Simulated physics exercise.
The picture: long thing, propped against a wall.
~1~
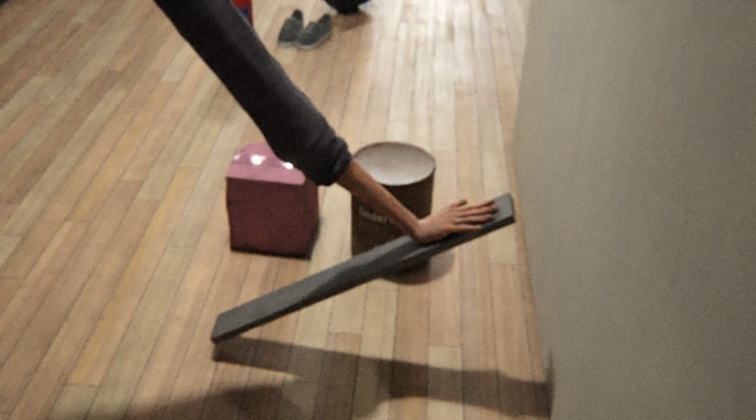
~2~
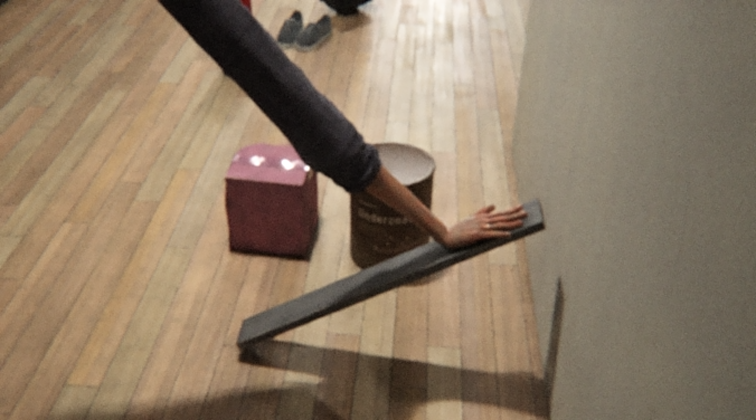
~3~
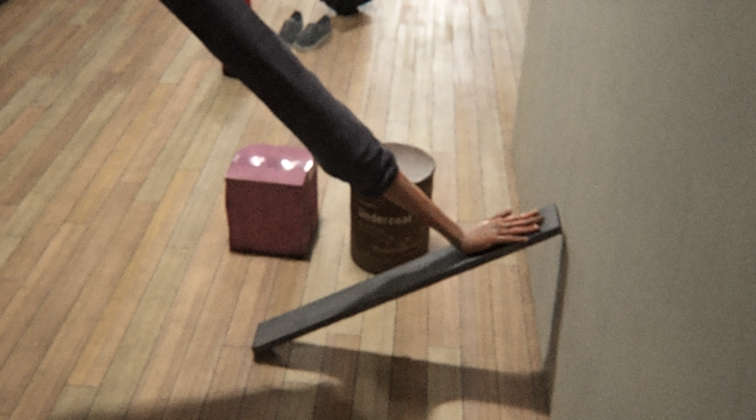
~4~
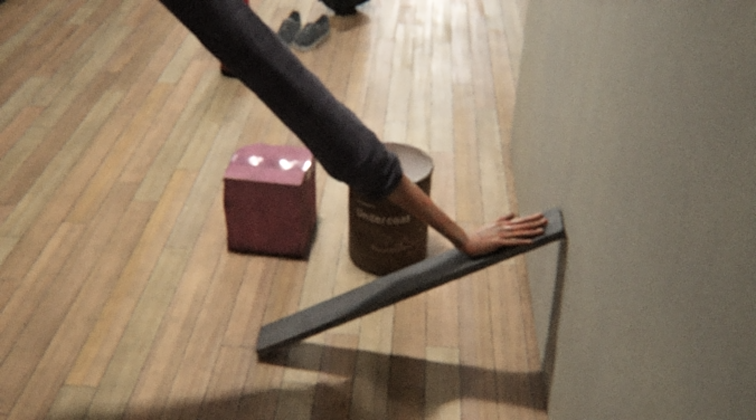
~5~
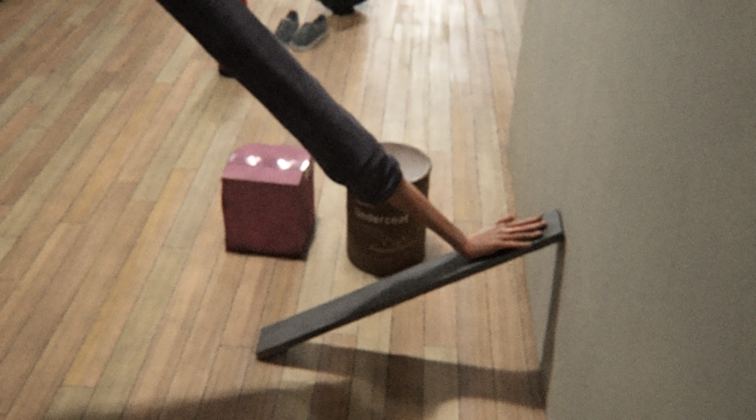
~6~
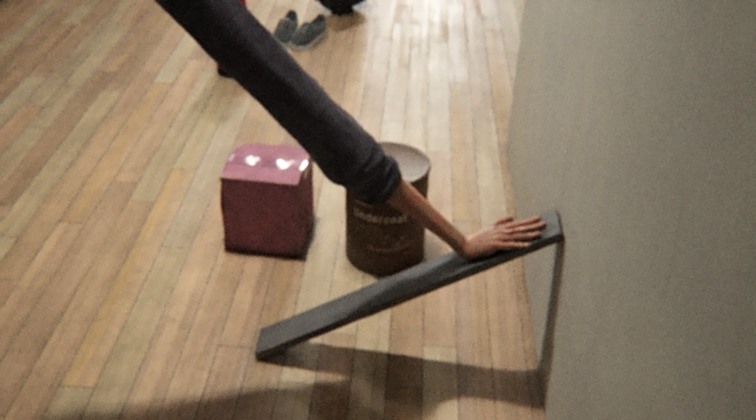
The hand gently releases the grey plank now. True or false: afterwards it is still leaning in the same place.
False.
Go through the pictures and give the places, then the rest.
Not yet at the wall; grey plank (354, 272); pink box (274, 198), in the first frame.
Not yet at the wall; grey plank (381, 278); pink box (274, 199), in the second frame.
Not yet at the wall; grey plank (398, 282); pink box (274, 199), in the third frame.
Not yet at the wall; grey plank (401, 285); pink box (272, 199), in the fourth frame.
Leant on the wall, still held; grey plank (401, 287); pink box (270, 199), in the fifth frame.
Leant on the wall, still held; grey plank (400, 288); pink box (269, 198), in the sixth frame.
Then, 0.30 s past the last view, grey plank sunk by 13° near (384, 313).
Then, 0.40 s past the last view, grey plank sunk by 29° near (371, 346).
Then, 0.50 s past the last view, grey plank sunk by 30° near (370, 344).
Finally, moved from the start, grey plank; the other 2 still in place. Final places as the last picture's camera would see them, grey plank near (370, 351). The plank slips out.
